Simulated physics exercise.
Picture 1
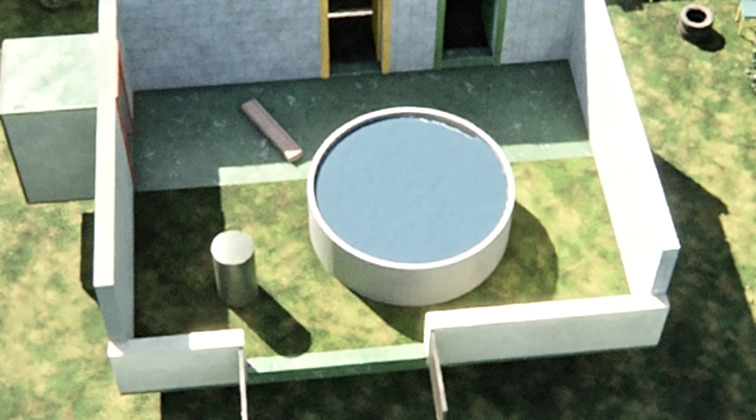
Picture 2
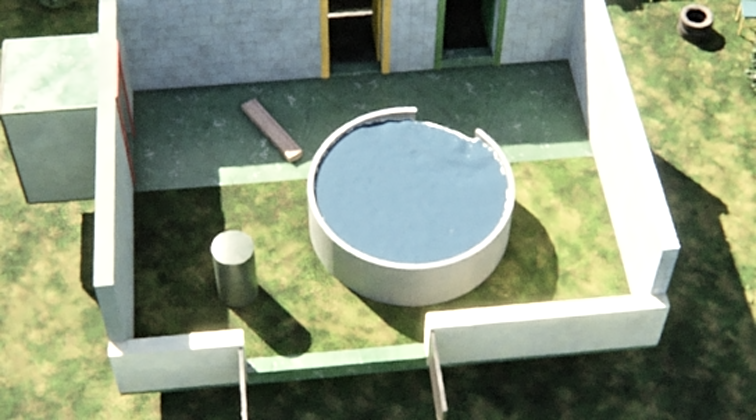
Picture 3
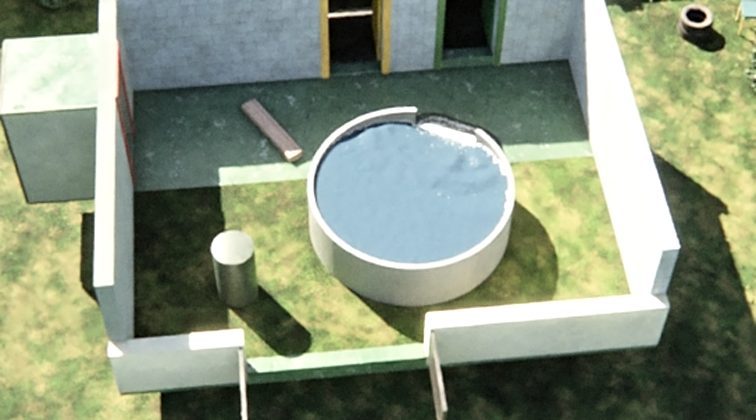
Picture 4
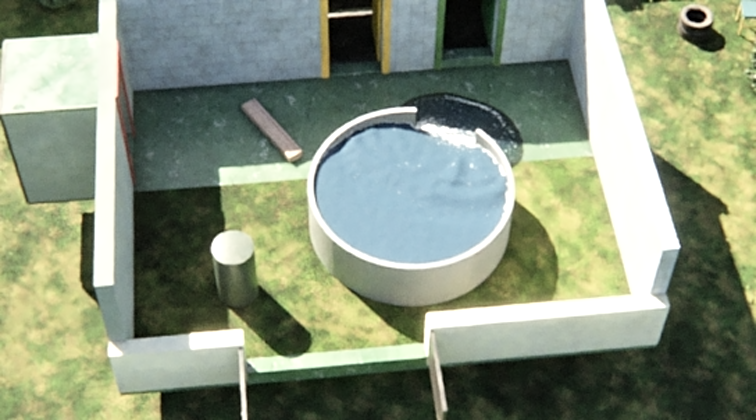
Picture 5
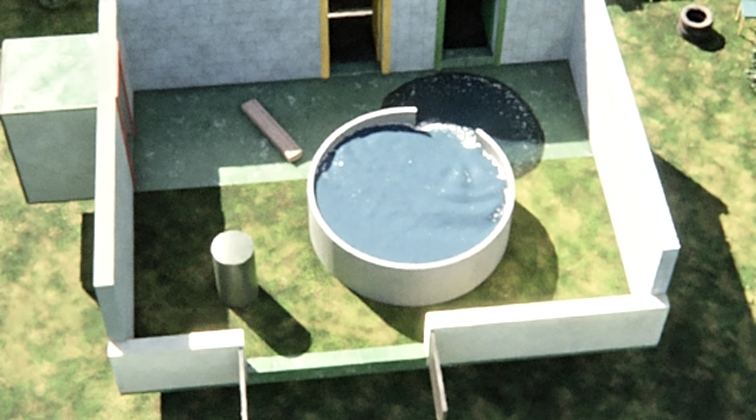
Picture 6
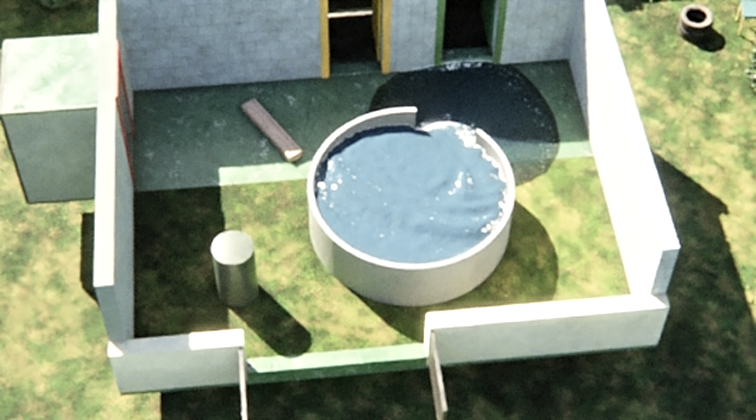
Water in a round pool broke out through a gap in the far side of the rim and spread in a dark, widening patch across the green paving toward the doorways, while the pool's surface rippled.
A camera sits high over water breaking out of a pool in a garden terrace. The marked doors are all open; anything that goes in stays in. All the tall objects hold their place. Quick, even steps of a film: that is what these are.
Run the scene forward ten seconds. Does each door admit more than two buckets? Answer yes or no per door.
Answers: The yellow door: Yes; the red door: No; the green door: Yes.
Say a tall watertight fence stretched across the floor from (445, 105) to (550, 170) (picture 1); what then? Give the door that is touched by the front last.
It is the red one.
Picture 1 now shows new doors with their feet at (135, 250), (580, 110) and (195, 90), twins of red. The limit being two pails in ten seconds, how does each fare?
Result per door - within the limit; past the limit; within the limit.
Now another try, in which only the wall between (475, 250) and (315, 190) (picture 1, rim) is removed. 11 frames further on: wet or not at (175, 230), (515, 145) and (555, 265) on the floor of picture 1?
First soaked, second unwetted, third soaked.
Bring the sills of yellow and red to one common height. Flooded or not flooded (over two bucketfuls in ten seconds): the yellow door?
Result for yellow: It admits less.
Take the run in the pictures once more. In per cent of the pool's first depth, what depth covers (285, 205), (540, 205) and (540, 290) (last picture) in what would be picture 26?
Taking the places in turn, I get roughly 0, 10 and 6 percent.
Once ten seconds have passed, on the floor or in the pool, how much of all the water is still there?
About 86 %.
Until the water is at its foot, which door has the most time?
It is the red door.
A moment on, water covers 25 % of the floor; the yellow door under two buckets in, the red door not reached, the green door over two buckets in.
Next, water covers 30 % of the floor; the yellow door over two buckets in, the red door not reached, the green door far over two buckets in.
Then, water covers 50 % of the floor; the yellow door over two buckets in, the red door not reached, the green door far over two buckets in.
Later, water covers 75 % of the floor; the yellow door over two buckets in, the red door wet at the sill, nothing in, the green door far over two buckets in.
In the end, water covers 95 % of the floor; the yellow door far over two buckets in, the red door wet at the sill, nothing in, the green door far over two buckets in.
